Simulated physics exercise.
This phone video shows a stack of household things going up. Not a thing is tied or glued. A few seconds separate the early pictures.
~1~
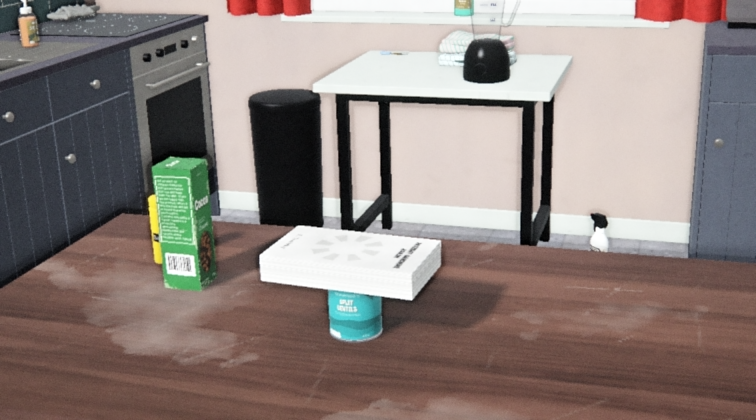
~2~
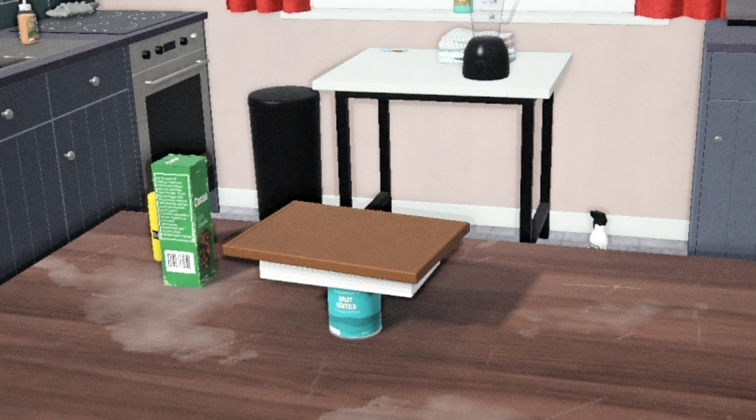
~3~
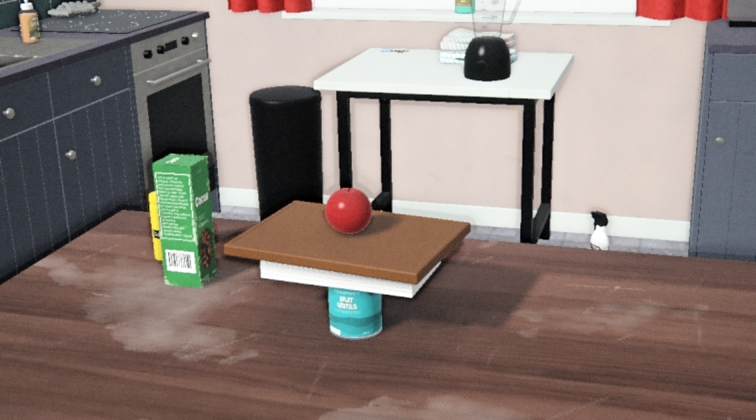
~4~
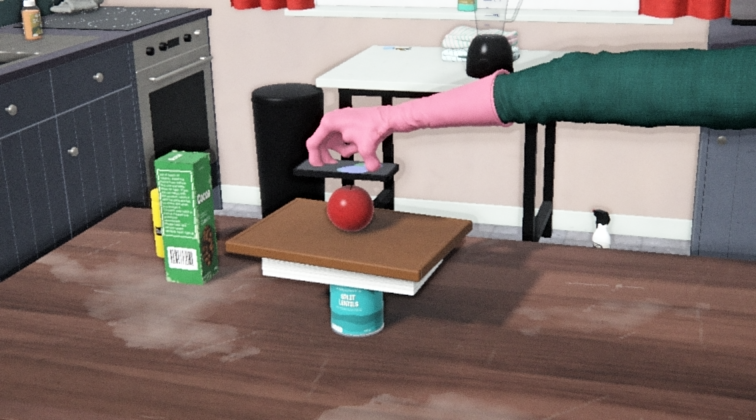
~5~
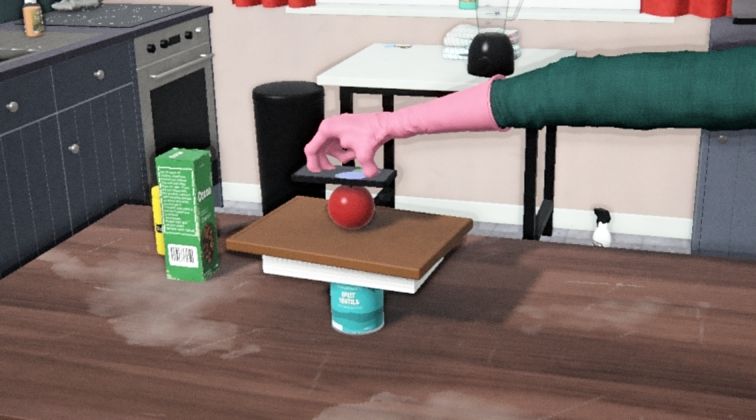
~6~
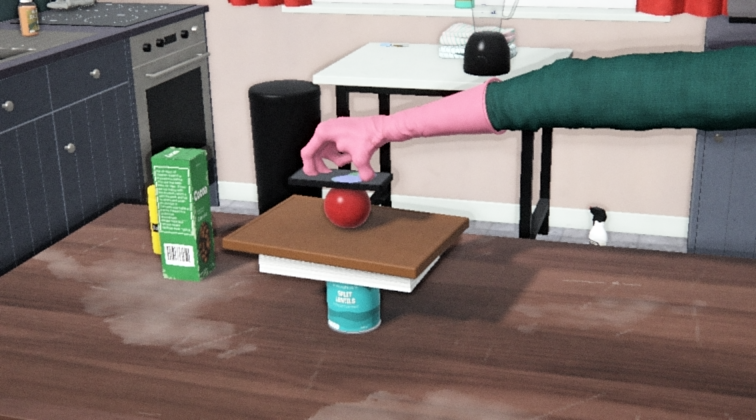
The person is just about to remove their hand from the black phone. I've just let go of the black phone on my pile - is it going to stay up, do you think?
No, it will fall.
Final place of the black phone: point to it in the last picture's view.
Roughly at pixel (316, 191).
Then, 0.40 s later than the last frame, black phone tilted by 41° near (327, 183).
Then, 0.60 s later than the last frame, black phone tilted by 45° near (316, 190).
Then, 2.10 s later than the last frame, black phone resting near (316, 190).
When it is over, lying over in the pile, black phone; the other 6 as before. End places, in pixels of the last picture, black phone near (316, 190). The pile gives way.
